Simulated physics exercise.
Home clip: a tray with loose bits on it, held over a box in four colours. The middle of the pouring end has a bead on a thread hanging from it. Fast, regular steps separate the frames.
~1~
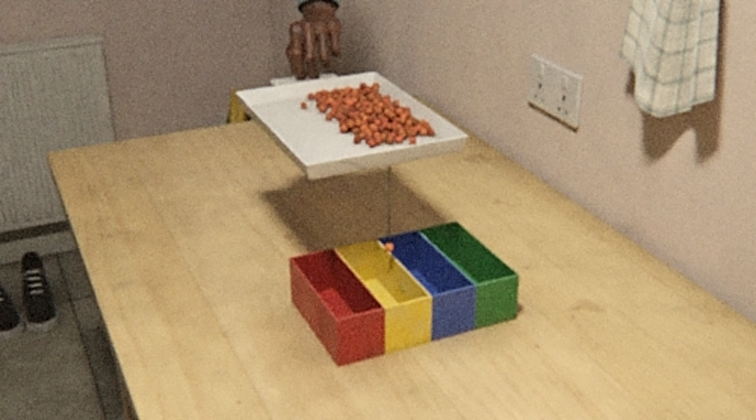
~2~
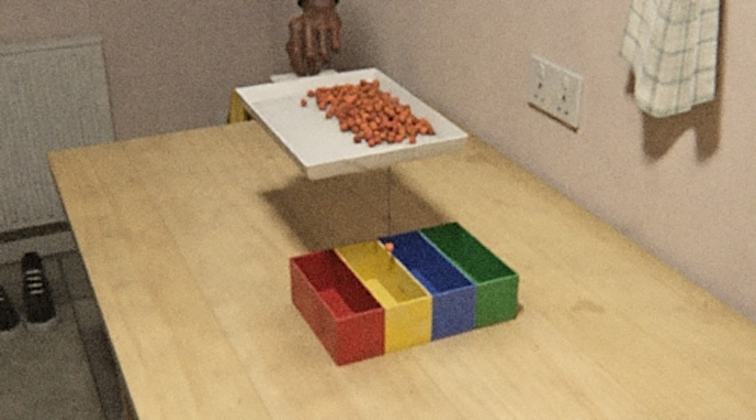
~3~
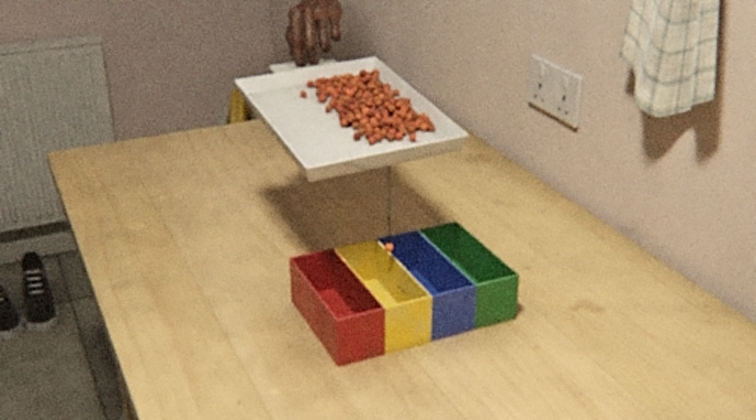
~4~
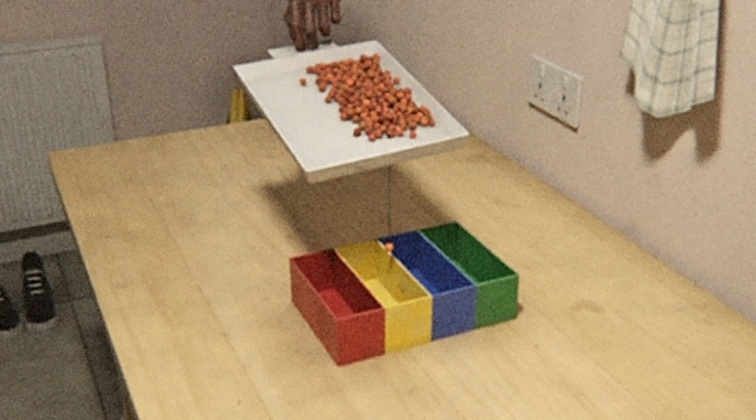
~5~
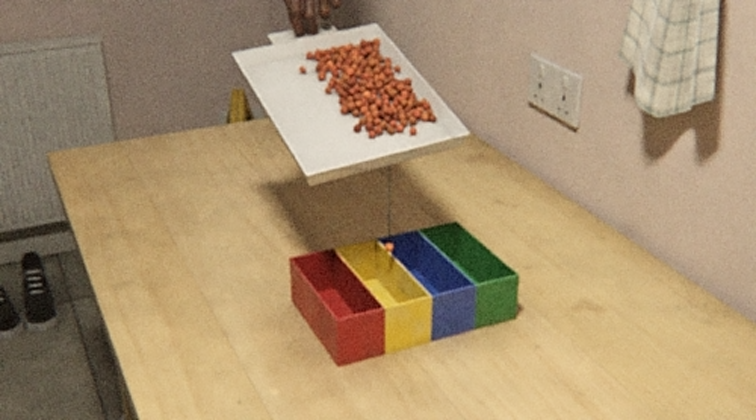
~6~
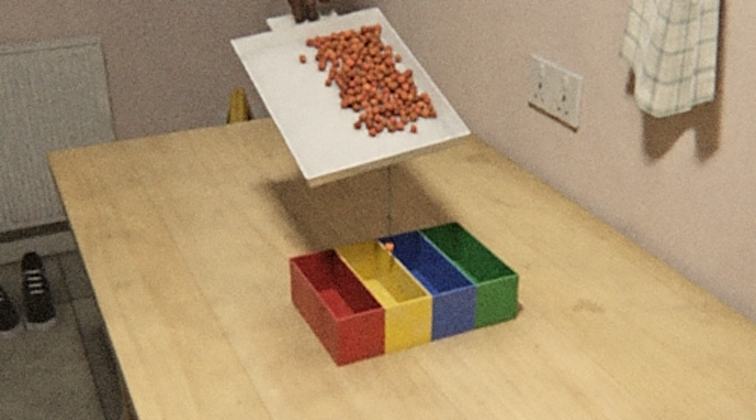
The video shows a hand at the far end of a white tray of reddish-brown pellets above a red, yellow, blue and green box; the far end rises steadily, tilting the tray toward its near left corner while the pellets stay bunched.
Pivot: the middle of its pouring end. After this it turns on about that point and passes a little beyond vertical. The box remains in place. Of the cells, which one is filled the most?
The red cell is filled the most.
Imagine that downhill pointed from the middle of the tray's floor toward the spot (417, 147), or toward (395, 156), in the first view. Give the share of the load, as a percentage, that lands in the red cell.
0 % and 0 %.
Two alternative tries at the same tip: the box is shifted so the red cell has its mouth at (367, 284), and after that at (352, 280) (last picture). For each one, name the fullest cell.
First: The red cell. Second: The red cell.
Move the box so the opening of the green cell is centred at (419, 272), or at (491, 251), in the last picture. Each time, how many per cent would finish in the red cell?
First placement: 0 per cent; second placement: 30 per cent.
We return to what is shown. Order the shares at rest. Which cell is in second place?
I'd say that yellow cell takes second place.
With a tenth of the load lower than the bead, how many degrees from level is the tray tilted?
About 75 degrees.
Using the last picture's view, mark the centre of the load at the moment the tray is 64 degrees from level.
Look close to (364, 151) in the last picture.
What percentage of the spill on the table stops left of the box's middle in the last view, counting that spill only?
About 80 %.
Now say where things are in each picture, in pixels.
Corners of the pouring end near (310, 162) and (461, 135), level; middle of the load near (370, 109), clay pellets; bead on its thread near (389, 248); red cell near (361, 333); yellow cell near (408, 321); blue cell near (453, 309); green cell near (497, 298), in the first picture.
Corners of the pouring end near (310, 163) and (462, 135), level; middle of the load near (370, 107), in the second picture.
Corners of the pouring end near (310, 165) and (462, 134), tipped barely, lowest at the left corner; middle of the load near (370, 100), in the third picture.
Corners of the pouring end near (310, 168) and (462, 133), tipped a little, lowest at the left corner; middle of the load near (370, 91), in the fourth picture.
Corners of the pouring end near (310, 171) and (463, 132), tipped clearly, lowest at the left corner; middle of the load near (371, 81), in the fifth picture.
Corners of the pouring end near (310, 174) and (463, 131), tipped clearly, lowest at the left corner; middle of the load near (371, 72); red cell near (361, 333); yellow cell near (408, 321); blue cell near (453, 309); green cell near (497, 298), in the sixth picture.
Shortly afterwards, tray tipped steeply; all but a few on the tray; a little falling or outside the box.
Next, tray tipped past a quarter turn; near half on the tray; near a quarter in the red cell; a little in the yellow cell; only a few in the blue cell; near a quarter falling or outside the box.
Some moments later, tray tipped past a quarter turn; near half in the red cell; near a quarter in the yellow cell; a little in the blue cell; near a quarter falling or outside the box.
In the end, tray tipped past a quarter turn; near half in the red cell; near a quarter in the yellow cell; a little in the blue cell; none at all in the green cell; near a quarter outside the box.
